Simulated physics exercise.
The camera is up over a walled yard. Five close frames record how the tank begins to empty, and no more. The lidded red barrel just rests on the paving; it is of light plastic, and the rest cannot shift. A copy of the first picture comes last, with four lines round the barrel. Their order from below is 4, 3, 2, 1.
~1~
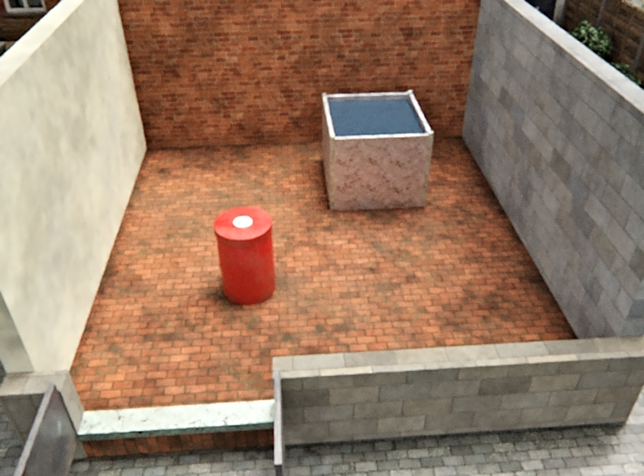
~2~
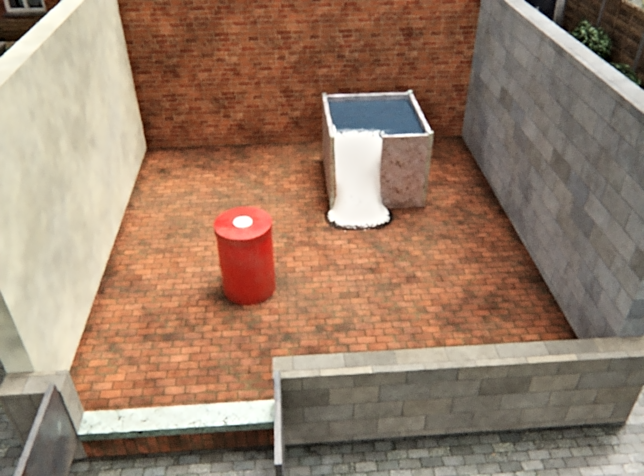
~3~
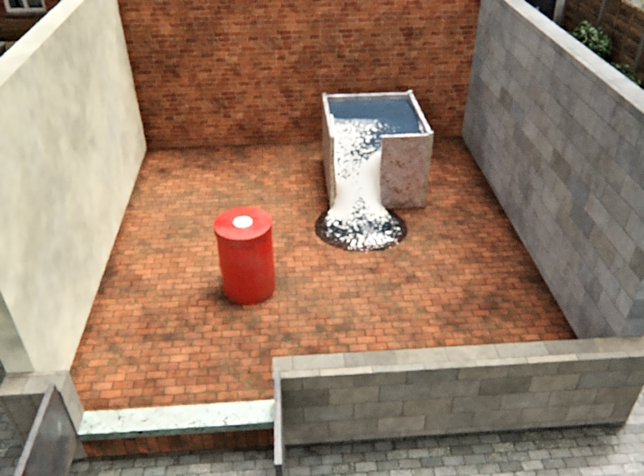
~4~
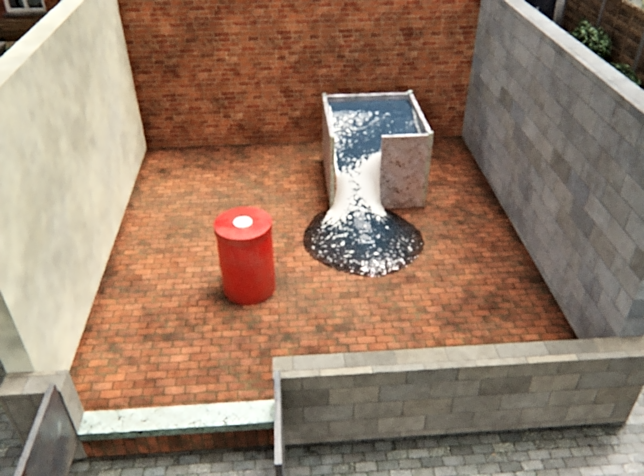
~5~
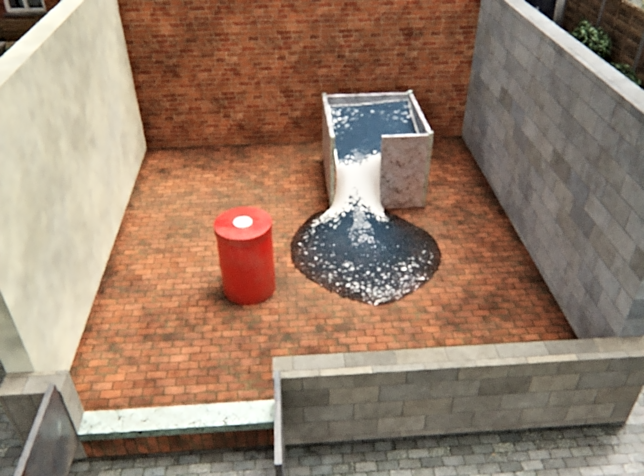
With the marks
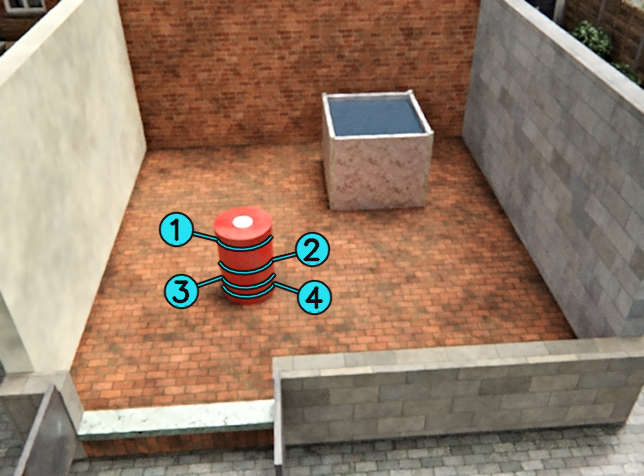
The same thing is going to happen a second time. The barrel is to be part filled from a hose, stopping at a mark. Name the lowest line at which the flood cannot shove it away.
Go for 3.
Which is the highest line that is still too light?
Here it is line 4.
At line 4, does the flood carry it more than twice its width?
No, less.
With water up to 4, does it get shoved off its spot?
Yes, that goes wrong.
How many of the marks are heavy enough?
Three of them.
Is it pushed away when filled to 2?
No, that is safe.
On the marked copy, 1 at (243, 249); 2 at (245, 272); 3 at (247, 287); 4 at (248, 296); from the bottom up 4, 3, 2, 1.
With 1, it does not move.
With 2, it does not move.
With 3, it does not move.
With 4, it is pushed about its own width away.
